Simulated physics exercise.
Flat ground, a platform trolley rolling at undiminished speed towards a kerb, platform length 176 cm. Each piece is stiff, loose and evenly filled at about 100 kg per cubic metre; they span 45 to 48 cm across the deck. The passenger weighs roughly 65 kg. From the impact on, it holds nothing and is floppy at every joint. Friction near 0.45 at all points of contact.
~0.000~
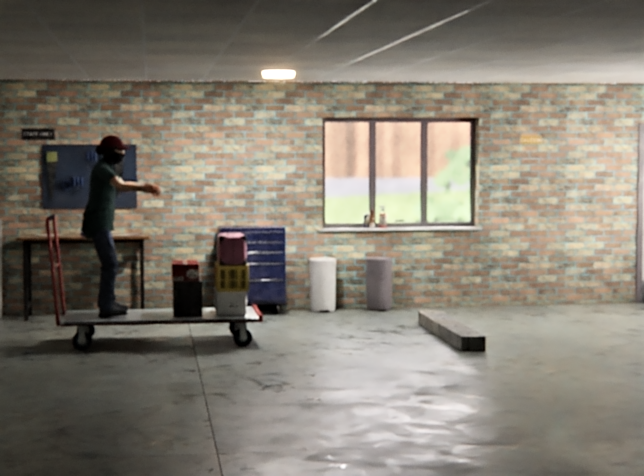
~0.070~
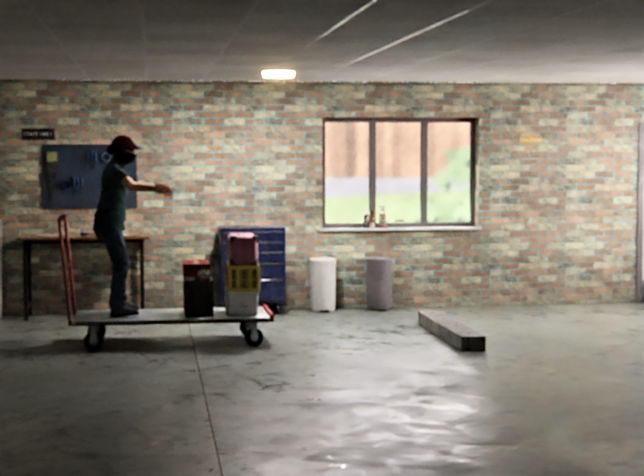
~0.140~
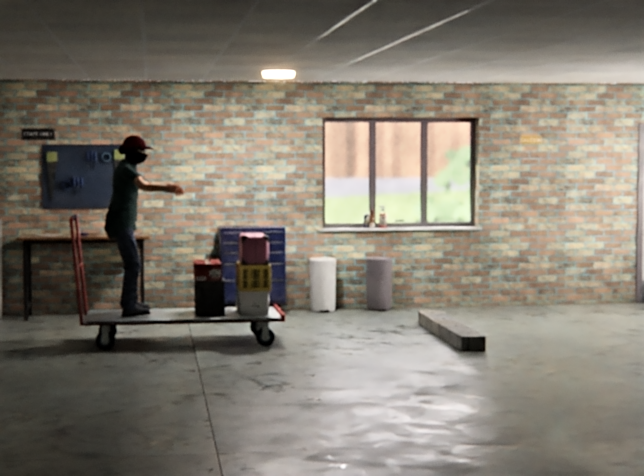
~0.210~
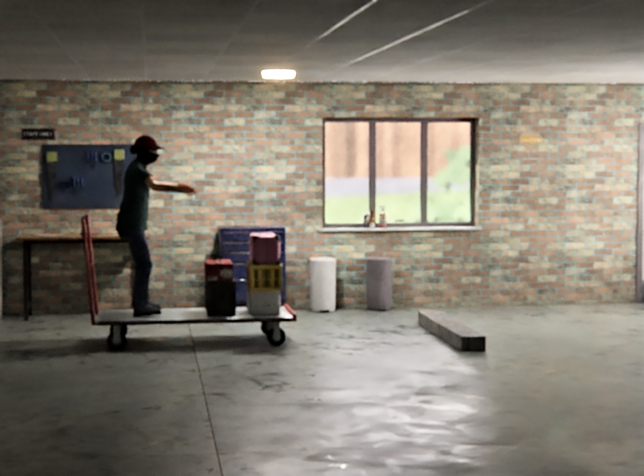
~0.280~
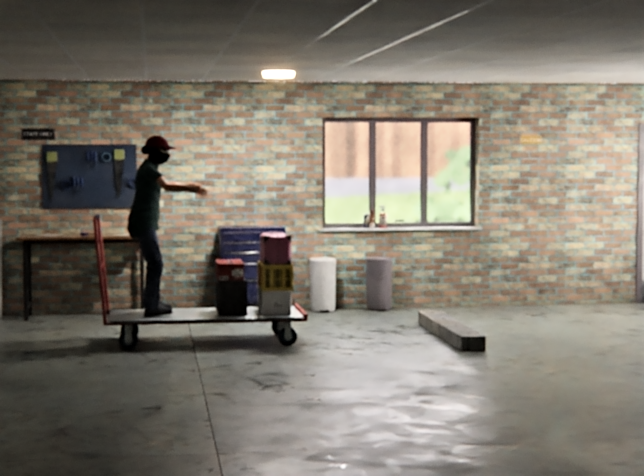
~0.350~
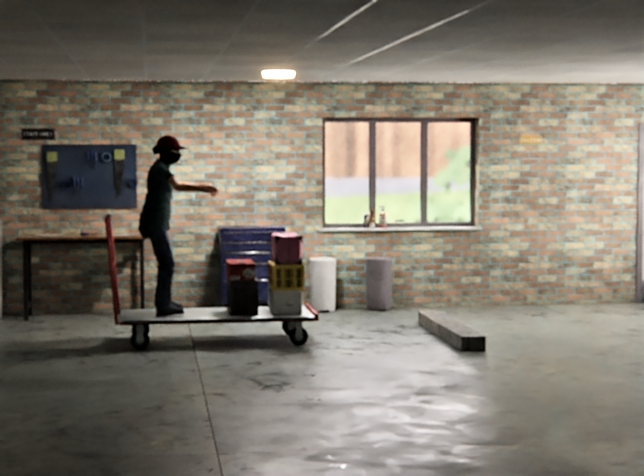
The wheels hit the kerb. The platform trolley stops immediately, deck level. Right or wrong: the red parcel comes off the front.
Wrong.
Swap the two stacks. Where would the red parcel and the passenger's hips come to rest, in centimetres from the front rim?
The red item would overshoot the rim by 50 centimetres, and the hips would rest 110 centimetres behind it.
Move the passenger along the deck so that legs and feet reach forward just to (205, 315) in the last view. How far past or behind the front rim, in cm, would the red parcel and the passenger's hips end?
You'd see the red one end 10 cm behind and the hips 90 cm behind the front rim.
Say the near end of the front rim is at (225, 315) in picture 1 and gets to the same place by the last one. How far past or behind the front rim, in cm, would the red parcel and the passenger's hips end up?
Red overshoots the rim by 60 cm, while the hips stay 50 cm short of it.
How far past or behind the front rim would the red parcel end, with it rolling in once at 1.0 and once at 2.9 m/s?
40 cm behind, then 40 cm past.
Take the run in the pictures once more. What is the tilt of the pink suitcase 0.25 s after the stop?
I'd put the tilt at close to 20°.
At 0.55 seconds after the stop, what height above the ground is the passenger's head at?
Height: Approx. 90 cm.
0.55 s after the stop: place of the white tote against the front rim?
Behind the rim by about 15 cm.
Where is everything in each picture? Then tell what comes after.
In the first frame, red parcel (185, 271), hips (98, 224), rim corner (261, 318); 0 cm covered, 180 to go.
In the second frame, red parcel (196, 270), hips (110, 224), rim corner (272, 318); 10 cm covered, 170 to go.
In the third frame, red parcel (207, 270), hips (121, 224), rim corner (284, 317); 20 cm covered, 160 to go.
In the fourth frame, red parcel (218, 270), hips (132, 224), rim corner (295, 317); 31 cm covered, 149 to go.
In the fifth frame, red parcel (229, 270), hips (144, 224), rim corner (306, 317); 41 cm covered, 139 to go.
In the sixth frame, red parcel (240, 270), hips (155, 224), rim corner (317, 317); 51 cm covered, 129 to go. Speed about 1.5 m/s.
After 1.23 s the deck stops.
After 1.78 s the red parcel is 33 cm behind the rim, tilted 5°, near (413, 266) in the last picture's view.
After 2.23 s the red parcel is 18 cm behind the rim, tilted 80°, near (428, 272) in the last picture's view.
When all is still (4.1 s), past the rim, pink suitcase and yellow crate; behind it, red parcel, black crate, white tote and the passenger's hips.
